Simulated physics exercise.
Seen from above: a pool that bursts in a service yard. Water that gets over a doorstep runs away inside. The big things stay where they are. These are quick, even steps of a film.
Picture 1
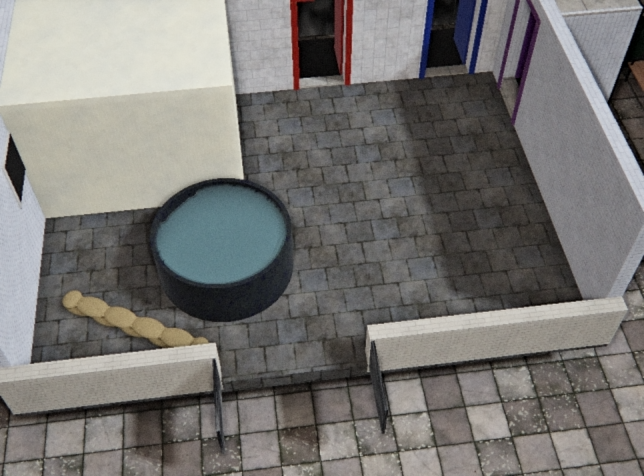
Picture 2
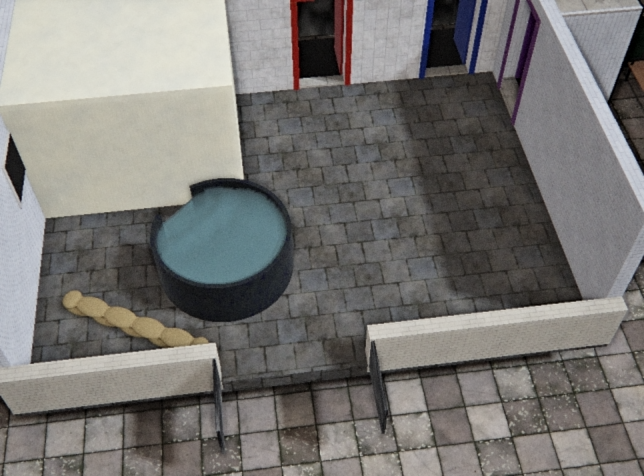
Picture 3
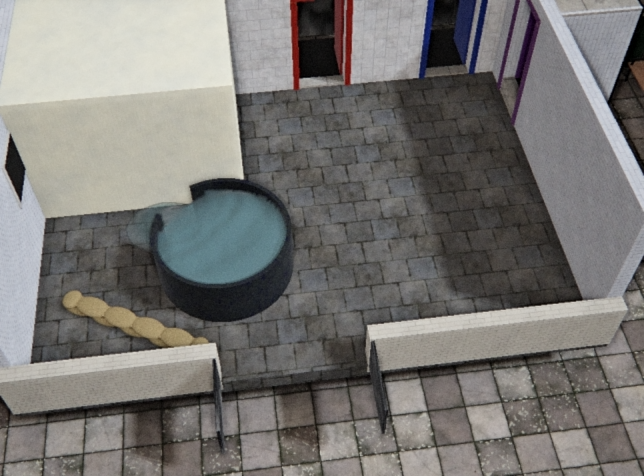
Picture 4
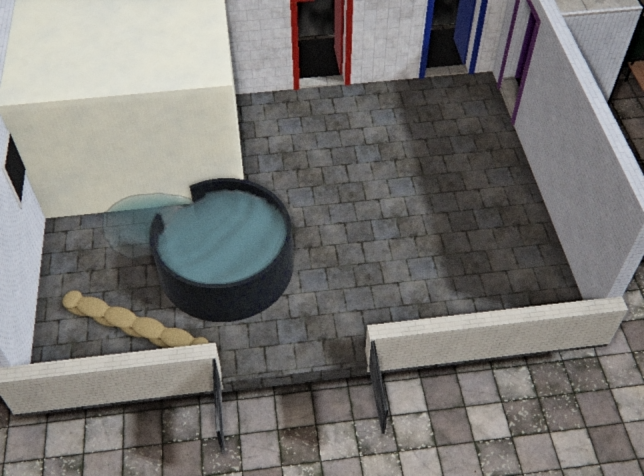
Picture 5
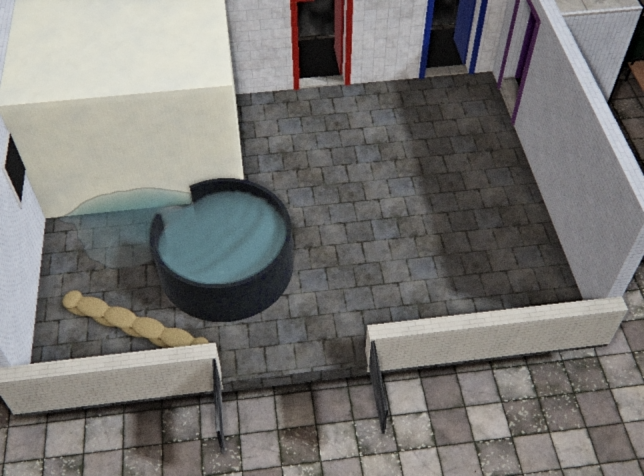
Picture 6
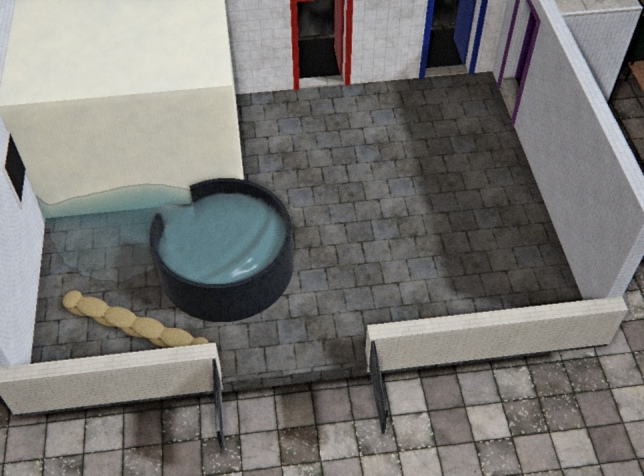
A grey-paved service yard is seen from above by a still camera, with low pale walls in front and red, blue and purple doorways behind. A dark round pool of blue-green water stands left of centre, between a cream block and a tan, knobbly strip. The pool's far left side breaks open, and water pours through the gap, spreading leftward over the paving along the block's base while ripples cross the pool.
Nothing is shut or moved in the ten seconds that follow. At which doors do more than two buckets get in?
One by one: The purple door stays under that; the blue door stays under that; the red door stays under that.
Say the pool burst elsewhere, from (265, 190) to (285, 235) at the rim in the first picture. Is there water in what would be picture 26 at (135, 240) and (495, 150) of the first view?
As listed: No water, wet.
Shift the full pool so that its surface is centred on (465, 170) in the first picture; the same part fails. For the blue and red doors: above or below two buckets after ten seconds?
Blue passes that mark, red goes over.
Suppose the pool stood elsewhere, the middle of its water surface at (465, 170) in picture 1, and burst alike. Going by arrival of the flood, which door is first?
First comes the door marked red.
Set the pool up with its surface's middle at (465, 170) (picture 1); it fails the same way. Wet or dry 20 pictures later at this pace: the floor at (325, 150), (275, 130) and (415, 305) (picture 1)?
In turn: Covered, covered, no water.
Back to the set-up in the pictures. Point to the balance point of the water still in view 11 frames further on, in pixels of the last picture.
I would point to (176, 263).
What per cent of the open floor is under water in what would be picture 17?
Close to 25 %.
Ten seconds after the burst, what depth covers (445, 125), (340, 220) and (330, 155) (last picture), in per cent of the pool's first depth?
In that order: 4, 2 and 2 per cent.
A moment on, water covers 15 % of the floor; the purple door not reached, the blue door not reached, the red door not reached.
Next, water covers 25 % of the floor; the purple door not reached, the blue door not reached, the red door not reached.
Then, water covers 45 % of the floor; the purple door not reached, the blue door not reached, the red door not reached.
Later, water covers 65 % of the floor; the purple door wet at the sill, nothing in, the blue door not reached, the red door not reached.
In the end, water covers 80 % of the floor; the purple door wet at the sill, nothing in, the blue door wet at the sill, nothing in, the red door not reached.
